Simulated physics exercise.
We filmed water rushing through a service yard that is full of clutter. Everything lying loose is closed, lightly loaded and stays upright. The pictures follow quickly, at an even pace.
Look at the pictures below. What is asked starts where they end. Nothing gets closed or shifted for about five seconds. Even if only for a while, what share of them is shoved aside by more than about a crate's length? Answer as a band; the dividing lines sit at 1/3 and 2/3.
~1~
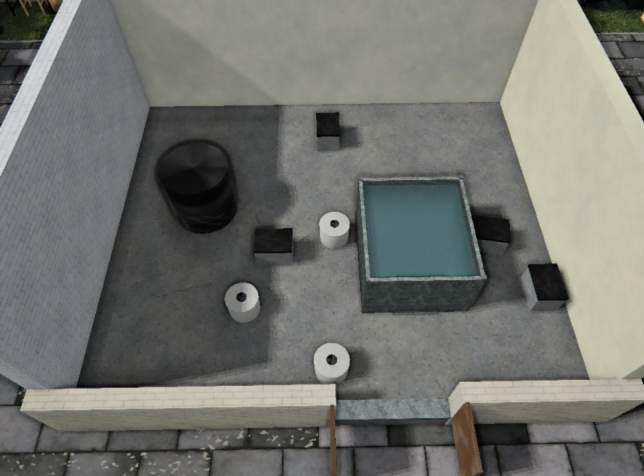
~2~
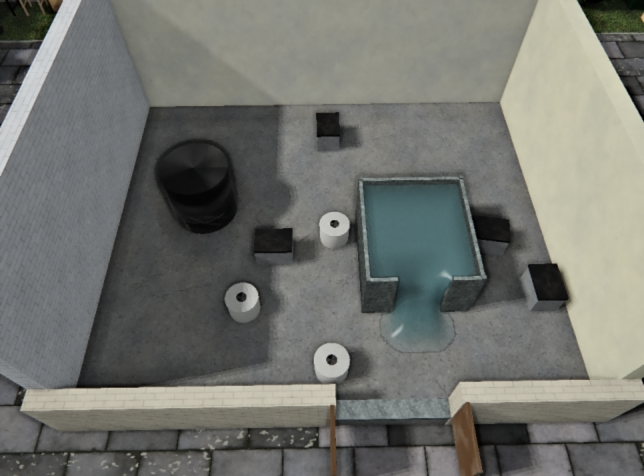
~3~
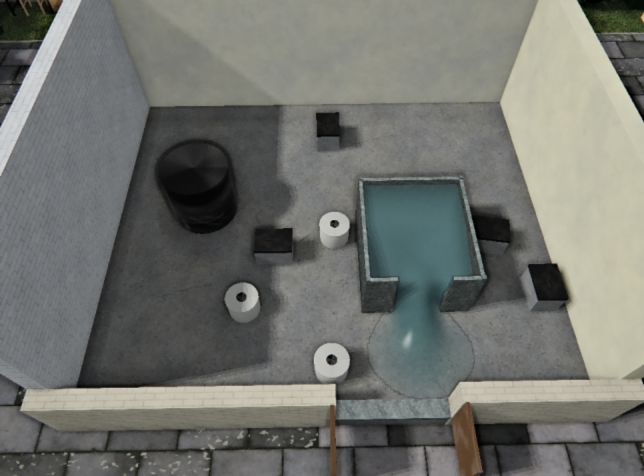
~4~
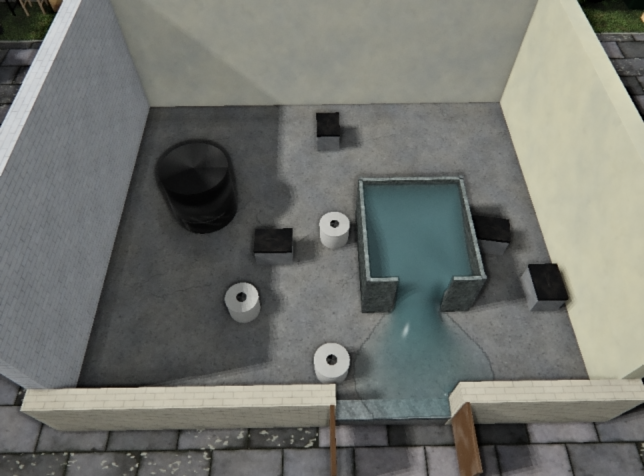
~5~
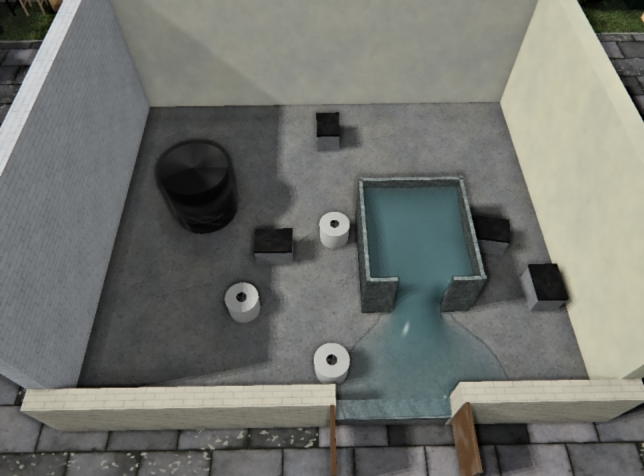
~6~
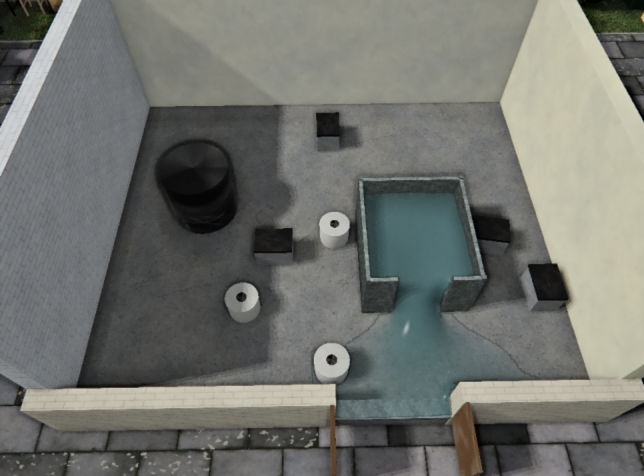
Less than 1/3.
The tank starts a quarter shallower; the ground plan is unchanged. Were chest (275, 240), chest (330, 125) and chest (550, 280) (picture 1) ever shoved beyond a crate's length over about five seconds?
In the order you named them: Stayed within the threshold, stayed within the threshold, went past the threshold.
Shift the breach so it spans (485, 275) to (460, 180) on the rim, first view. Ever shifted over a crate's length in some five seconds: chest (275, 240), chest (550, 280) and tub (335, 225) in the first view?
First below the mark, then over the mark, then below the mark.
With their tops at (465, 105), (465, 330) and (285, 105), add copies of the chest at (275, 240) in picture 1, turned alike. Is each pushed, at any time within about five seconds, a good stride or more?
Taking them one at a time: Remains close, then gets driven off, then remains close.
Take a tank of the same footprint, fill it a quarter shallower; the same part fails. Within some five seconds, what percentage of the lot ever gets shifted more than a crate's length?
About 30 %.
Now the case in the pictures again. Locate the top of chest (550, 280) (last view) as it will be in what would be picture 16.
About (519, 258).
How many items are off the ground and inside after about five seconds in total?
It works out to 1.
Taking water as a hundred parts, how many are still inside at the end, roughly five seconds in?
I'd put it close to 54 percent.
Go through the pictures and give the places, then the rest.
In the first picture, a chest at (548, 281), on the bottom; a tub at (242, 297) rests on the ground; 0 of 7 have shifted.
In the second picture, a chest at (548, 281), on the bottom; a tub at (242, 297) rests on the ground; 0 of 7 have shifted.
In the third picture, a chest at (548, 281) rests on the ground; a tub at (242, 297), on the bottom; 0 of 7 have shifted.
In the fourth picture, a chest at (548, 281), on the bottom; a tub at (242, 297), on the bottom; 0 of 7 have shifted.
In the fifth picture, a chest at (548, 281), on the bottom; a tub at (242, 297), on the bottom; 0 of 7 have shifted.
In the sixth picture, a chest at (548, 281), on the bottom; a tub at (242, 297), on the bottom; 0 of 7 have shifted.
A moment on, 0 of 7 are well off their spots; 0 afloat.
Next, 0 of 7 are well off their spots; 0 afloat.
Later, 1 of 7 are well off their spots; 1 afloat.
In the end, 2 of 7 are well off their spots, and 2 have been at some point; 1 afloat.
